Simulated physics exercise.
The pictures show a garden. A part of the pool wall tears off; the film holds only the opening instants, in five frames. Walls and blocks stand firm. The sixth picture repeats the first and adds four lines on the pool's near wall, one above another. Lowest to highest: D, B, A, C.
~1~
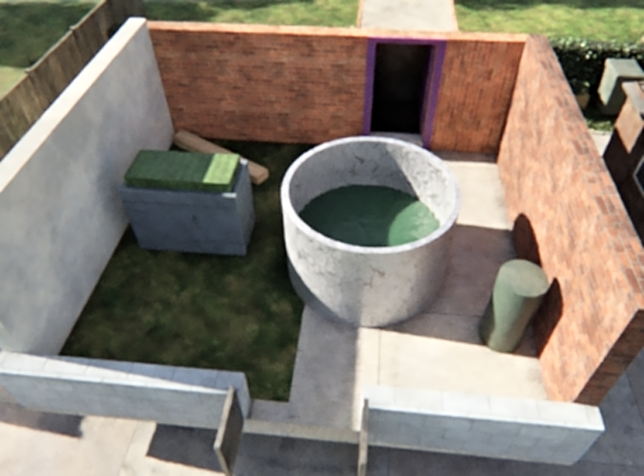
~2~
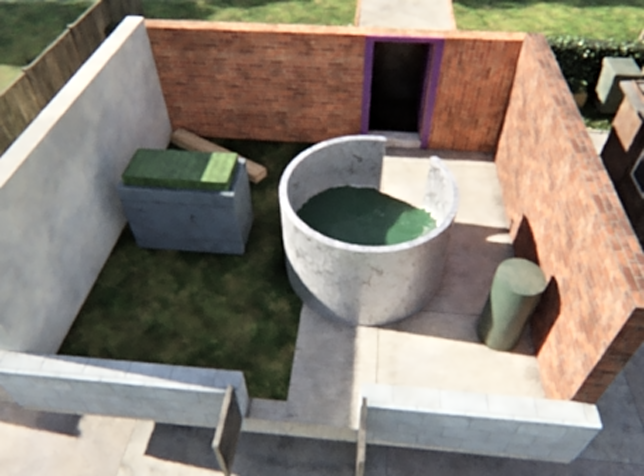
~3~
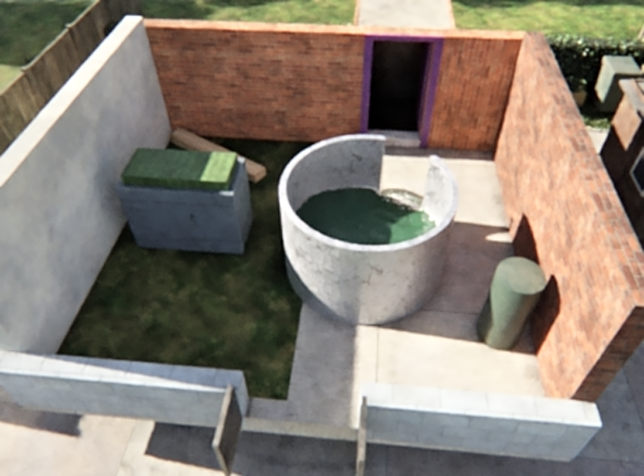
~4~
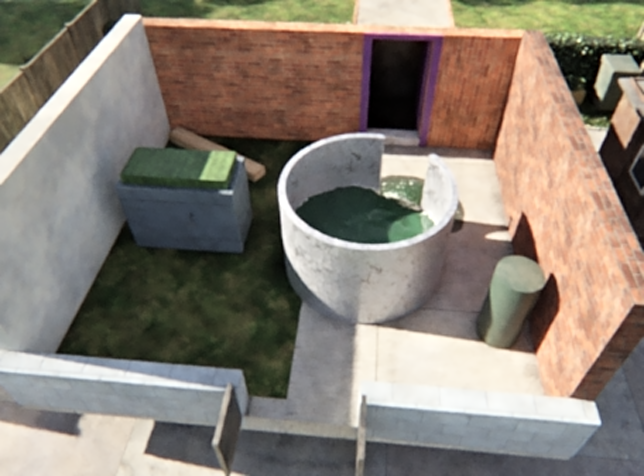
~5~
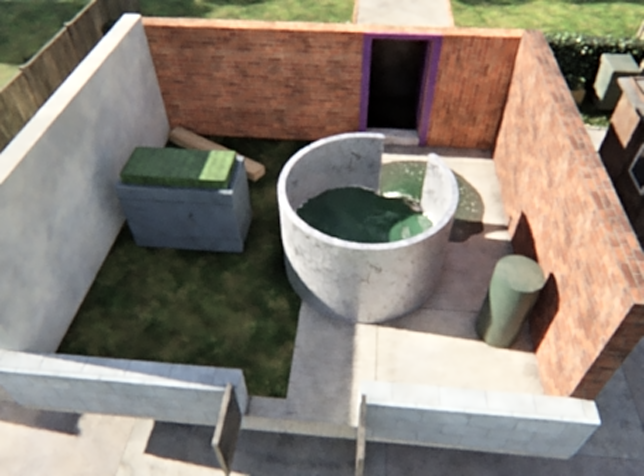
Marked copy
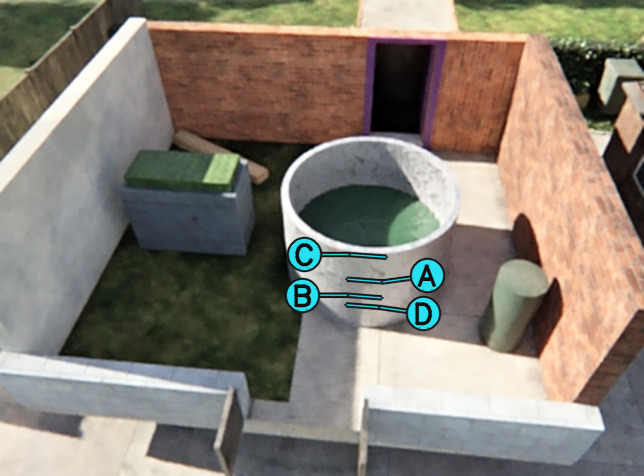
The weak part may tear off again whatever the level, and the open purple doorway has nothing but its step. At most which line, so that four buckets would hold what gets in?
Use level D.
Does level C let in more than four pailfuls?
Yes, it does.
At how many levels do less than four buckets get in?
One of the four.
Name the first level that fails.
Level B.
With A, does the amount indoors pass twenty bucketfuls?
Yes.
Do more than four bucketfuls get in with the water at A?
Yes.
In cyan, A at (365, 280); B at (364, 296); C at (367, 255); D at (363, 306); from the bottom up D, B, A, C.
If A is chosen, dozens of bucketfuls pour in.
If B is chosen, about 10 bucketfuls get in.
If C is chosen, dozens of bucketfuls pour in.
If D is chosen, a bucket or two gets in.
